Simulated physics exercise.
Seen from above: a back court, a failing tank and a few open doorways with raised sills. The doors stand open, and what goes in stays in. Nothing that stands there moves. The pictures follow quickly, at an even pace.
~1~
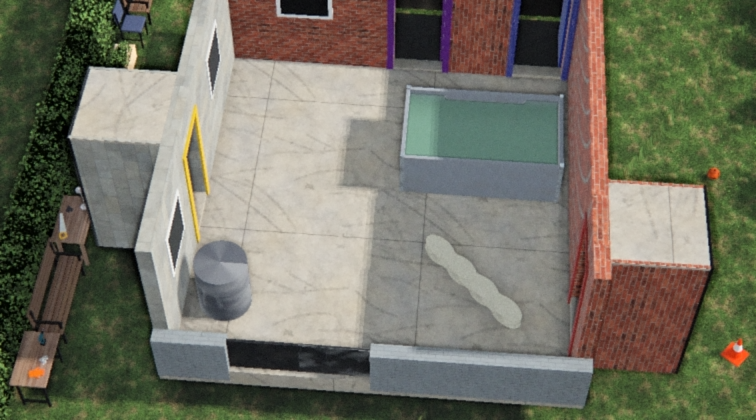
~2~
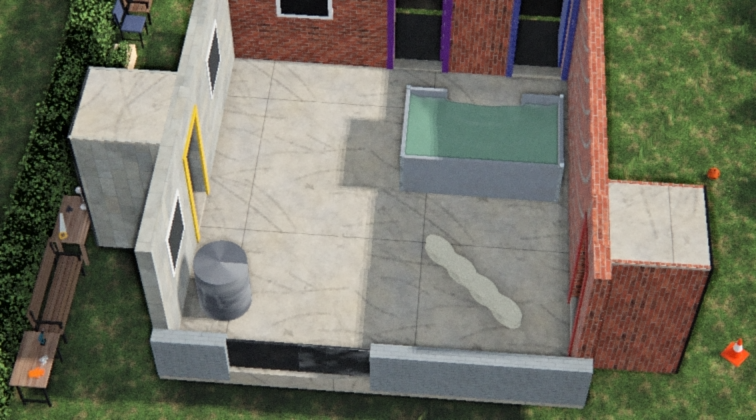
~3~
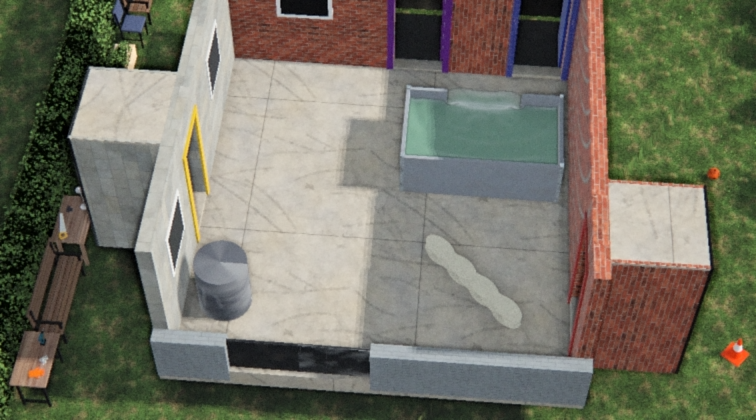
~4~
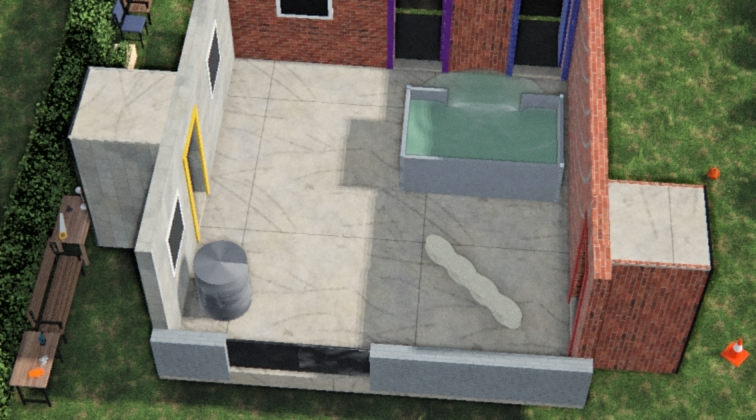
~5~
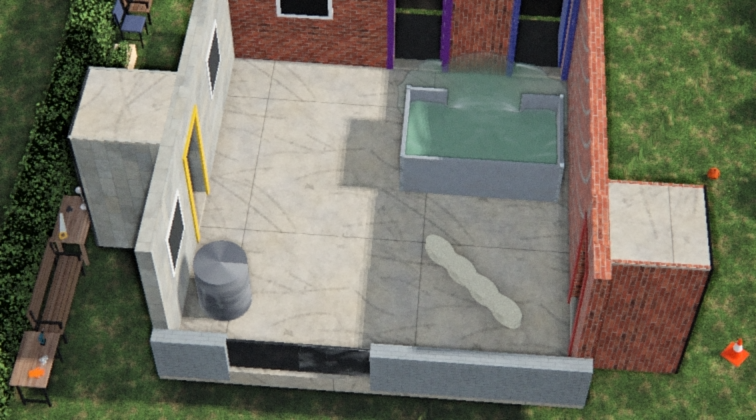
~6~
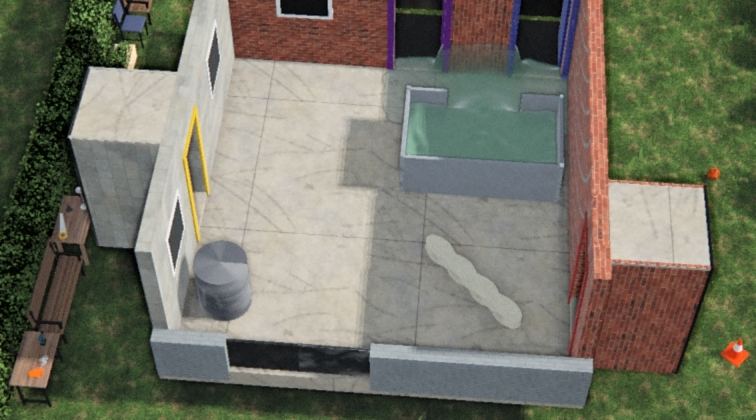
Water pours through a gap in the tank's far side and spreads toward the brick wall.
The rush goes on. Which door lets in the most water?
Most goes in at the blue door.
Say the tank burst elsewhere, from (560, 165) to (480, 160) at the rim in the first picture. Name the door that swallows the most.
The door marked red.
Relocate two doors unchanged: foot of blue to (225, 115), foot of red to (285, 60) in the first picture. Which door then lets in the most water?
It is the purple door.
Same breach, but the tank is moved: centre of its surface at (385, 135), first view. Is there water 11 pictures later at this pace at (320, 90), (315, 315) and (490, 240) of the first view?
One after the other: Awash, no water, free of water.
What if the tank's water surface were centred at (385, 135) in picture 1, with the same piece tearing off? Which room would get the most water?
Most goes in at the door marked purple.
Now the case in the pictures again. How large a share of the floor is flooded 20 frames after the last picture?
Near 45 in a hundred.
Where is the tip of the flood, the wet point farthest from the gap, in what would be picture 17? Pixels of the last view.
Around (236, 58).
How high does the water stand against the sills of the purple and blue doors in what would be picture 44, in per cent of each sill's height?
About 300 and 230 per cent.
A moment on, water covers 15 % of the floor; blue door a lot in, yellow door not reached, purple door some in, red door not reached.
Next, water covers 30 % of the floor; blue door a lot in, yellow door not reached, purple door a lot in, red door not reached.
Then, water covers 45 % of the floor; blue door a lot in, yellow door wet at the sill, nothing in, purple door a lot in, red door wet at the sill, nothing in.
Later, water covers 75 % of the floor; blue door a lot in, yellow door wet at the sill, nothing in, purple door a lot in, red door wet at the sill, nothing in.
In the end, water covers 95 % of the floor; blue door a lot in, yellow door wet at the sill, nothing in, purple door a lot in, red door wet at the sill, nothing in; the blue door has let in the most.
